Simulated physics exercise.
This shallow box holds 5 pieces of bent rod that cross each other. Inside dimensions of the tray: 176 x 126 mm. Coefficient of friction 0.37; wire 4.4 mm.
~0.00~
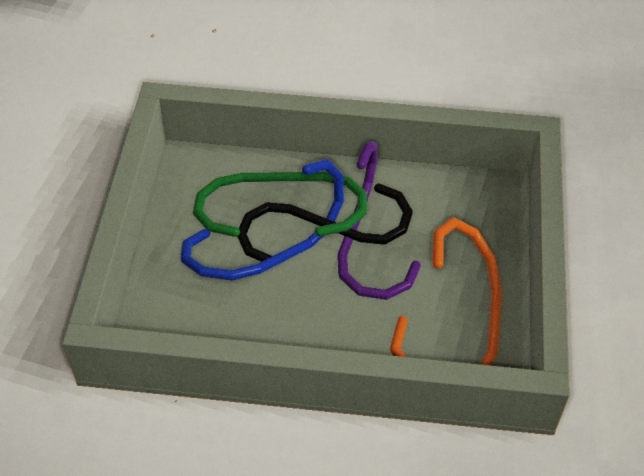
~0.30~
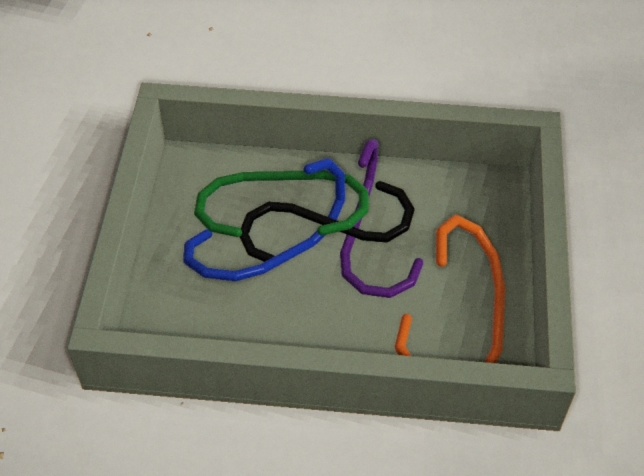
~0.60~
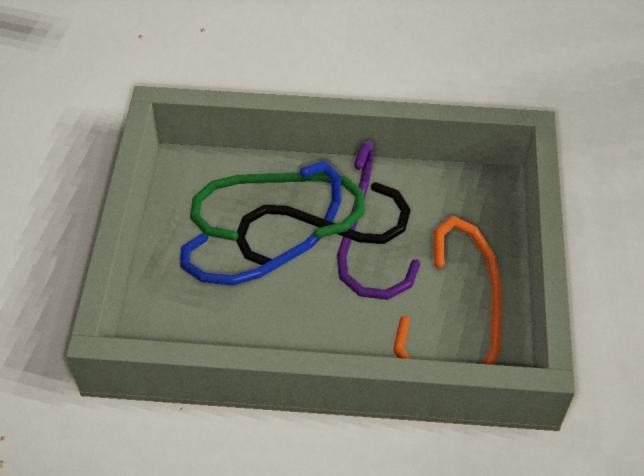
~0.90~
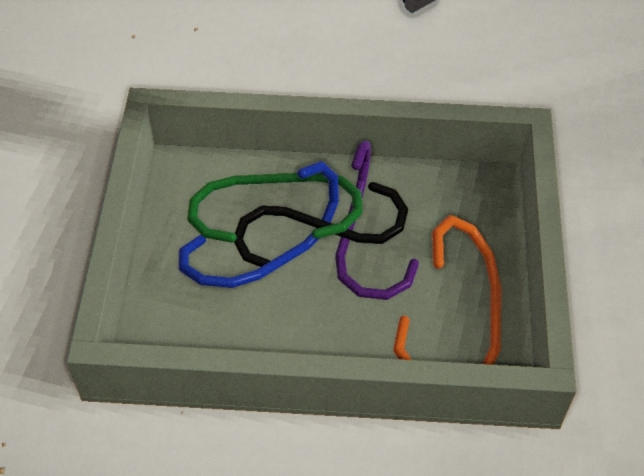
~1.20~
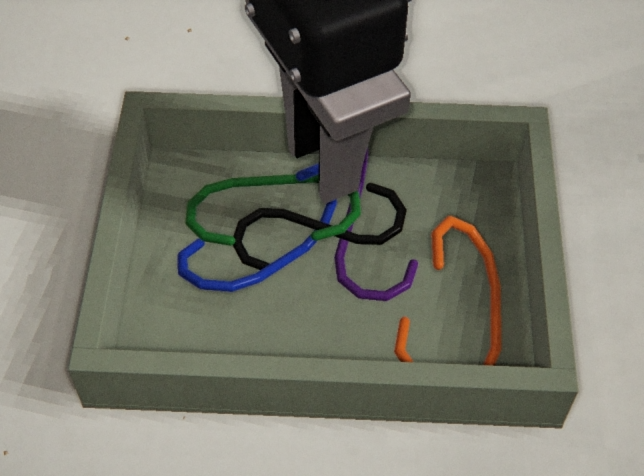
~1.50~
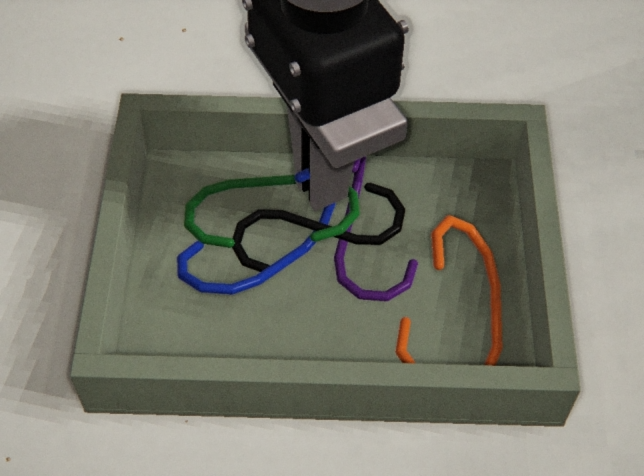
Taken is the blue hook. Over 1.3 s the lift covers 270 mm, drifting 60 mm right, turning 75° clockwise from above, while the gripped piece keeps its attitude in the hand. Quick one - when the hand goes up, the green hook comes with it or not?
It comes with it.
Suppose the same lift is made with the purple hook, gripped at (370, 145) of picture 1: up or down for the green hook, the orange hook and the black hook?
In that case the green hook remains where it was, the orange hook remains where it was, and the black hook is carried along.
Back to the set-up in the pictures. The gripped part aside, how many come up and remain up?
Altogether I count 2.
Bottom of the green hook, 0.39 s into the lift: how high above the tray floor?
0 mm.
After 1.89 s, lowest point more than 20 mm over the tray floor, blue hook 58 mm.
After 2.21 s, lowest point more than 20 mm over the tray floor, blue hook 158 mm, black hook 91 mm, green hook 22 mm.
After 2.80 s, lowest point more than 20 mm over the tray floor, blue hook 272 mm, black hook 202 mm, green hook 133 mm.
End, hanging blue hook 272 mm, black hook 201 mm, green hook 131 mm; the other 2 are down.
